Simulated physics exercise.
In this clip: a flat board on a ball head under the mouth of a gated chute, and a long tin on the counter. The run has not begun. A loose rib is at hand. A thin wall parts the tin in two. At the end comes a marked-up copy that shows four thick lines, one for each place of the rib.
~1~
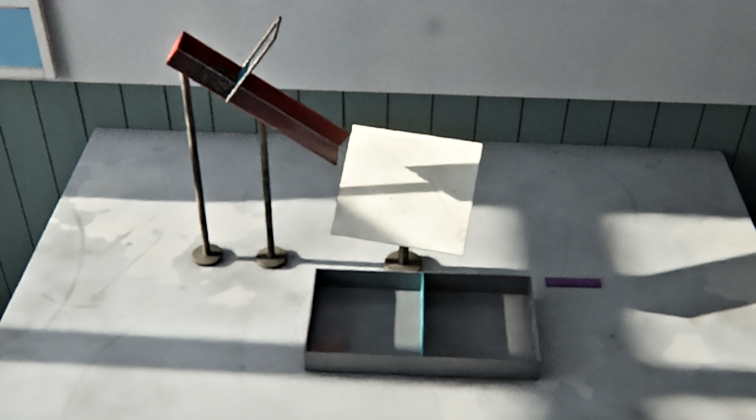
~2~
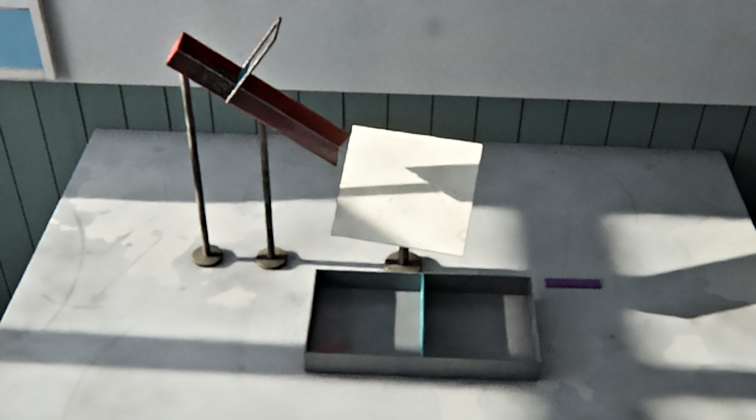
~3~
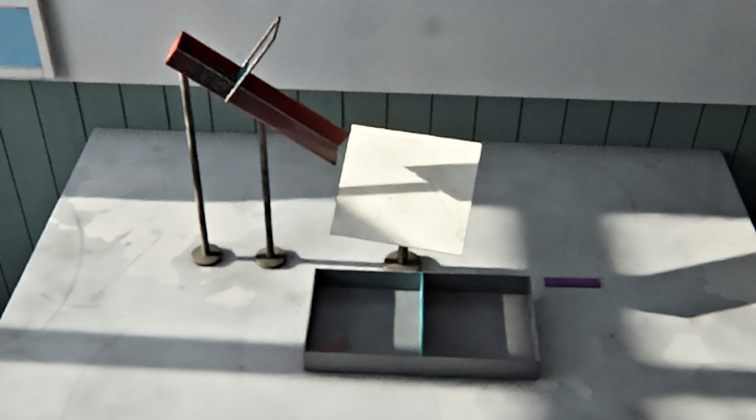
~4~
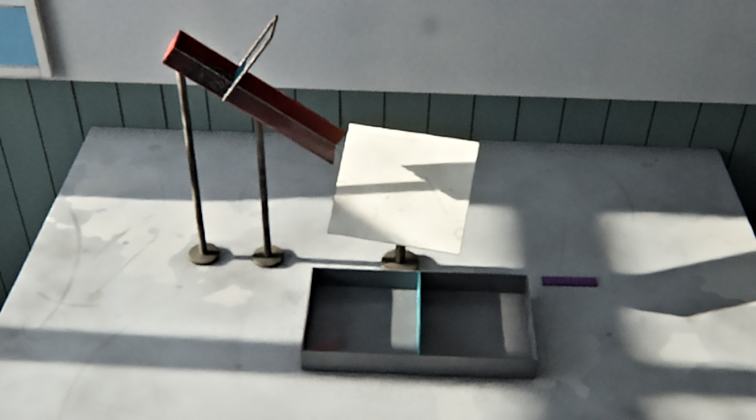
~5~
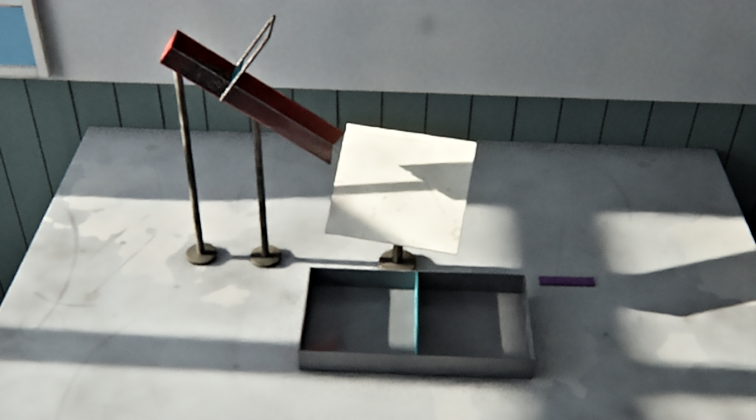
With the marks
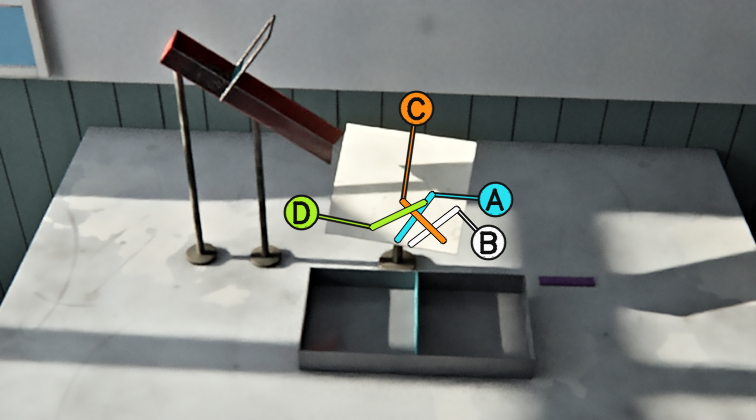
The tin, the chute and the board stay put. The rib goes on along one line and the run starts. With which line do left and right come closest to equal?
Line C does it best.
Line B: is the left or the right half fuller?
More lands on the left.
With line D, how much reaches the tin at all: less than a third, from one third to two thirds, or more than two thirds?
It is more than two thirds.
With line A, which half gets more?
The left half.
On the marked copy, line A from (432, 194) to (397, 239); line B from (456, 209) to (411, 244); line C from (402, 201) to (443, 240); line D from (424, 202) to (372, 227).
For line A, of what is caught, almost all in the left half, about a tenth in the right.
For line B, of what is caught, the larger part in the left half, about a tenth in the right.
For line C, of what is caught, roughly half in the left half, roughly half in the right.
For line D, of what is caught, almost all in the left half, about a tenth in the right.
